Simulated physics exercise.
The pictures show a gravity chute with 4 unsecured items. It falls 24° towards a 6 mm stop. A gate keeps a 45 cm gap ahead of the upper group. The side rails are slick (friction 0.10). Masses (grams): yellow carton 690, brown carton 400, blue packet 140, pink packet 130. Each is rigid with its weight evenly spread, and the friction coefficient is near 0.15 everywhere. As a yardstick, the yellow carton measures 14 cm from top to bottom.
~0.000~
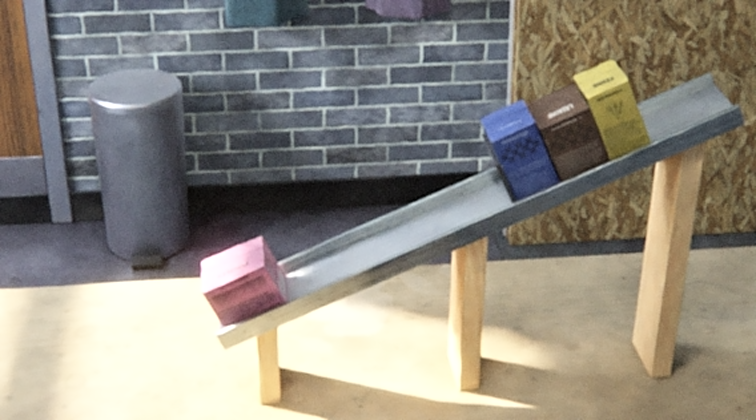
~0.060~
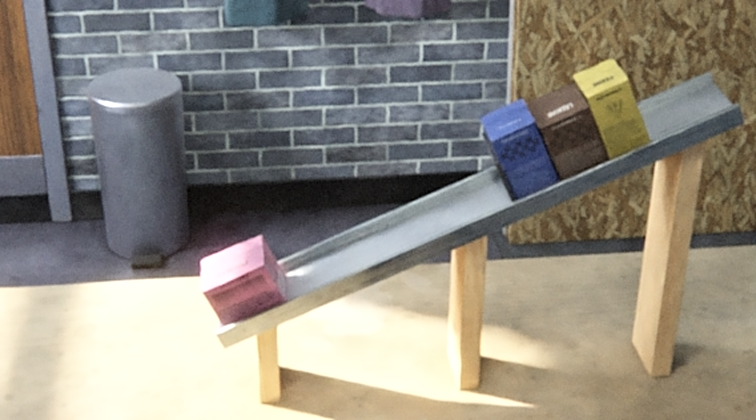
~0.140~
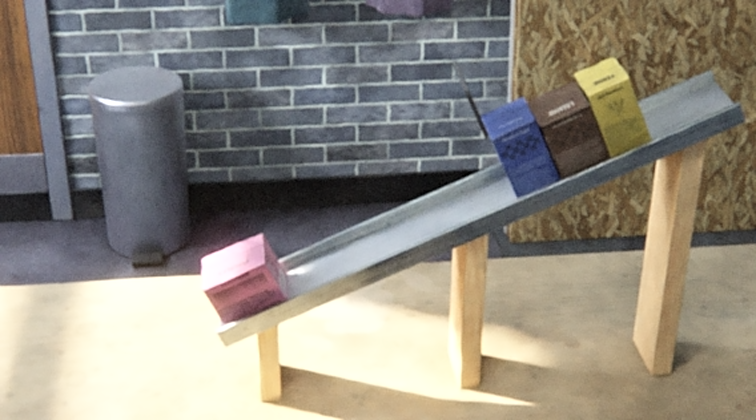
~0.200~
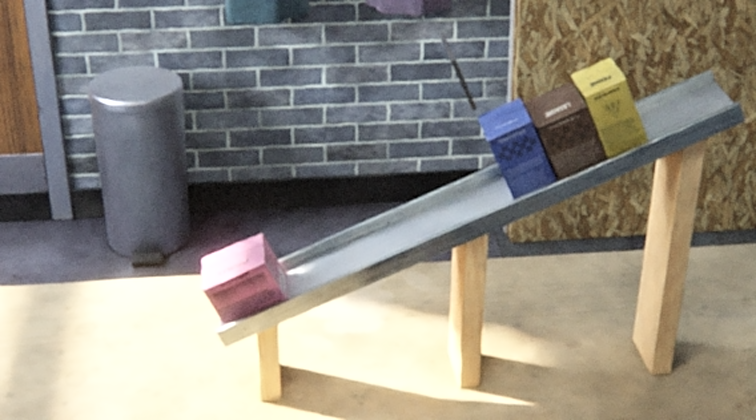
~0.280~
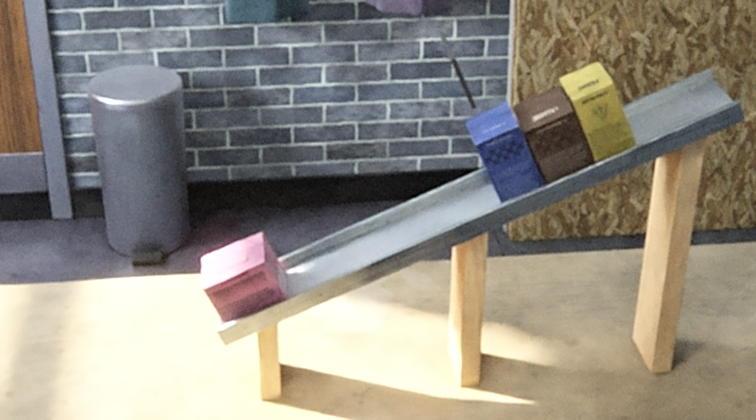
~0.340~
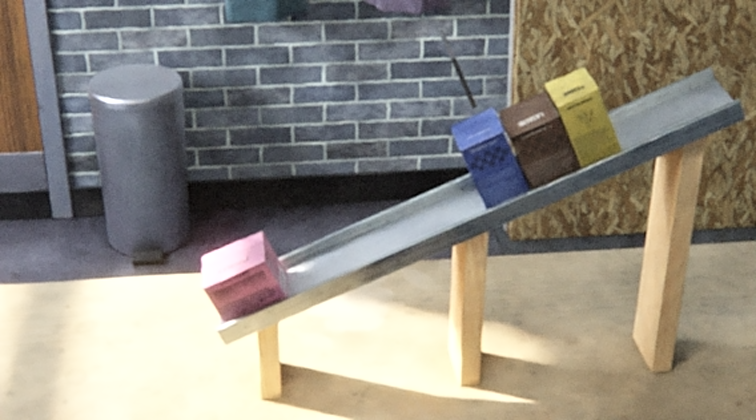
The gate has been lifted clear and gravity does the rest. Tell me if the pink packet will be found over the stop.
The pink packet clears the end.
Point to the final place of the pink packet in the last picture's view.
Around (154, 367).
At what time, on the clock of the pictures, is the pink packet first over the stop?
Near 1.2 s.
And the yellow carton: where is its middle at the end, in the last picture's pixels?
At about (309, 236).
After 0.64 s, leader 23 cm from the stop; pink packet near (245, 280).
After 1.04 s, leader 11 cm from the stop; pink packet tipped 32° from how it sat near (223, 276).
At rest (1.8 s), over the stop, pink packet; the other 3 in the lane. In the last view, pink packet near (154, 367).
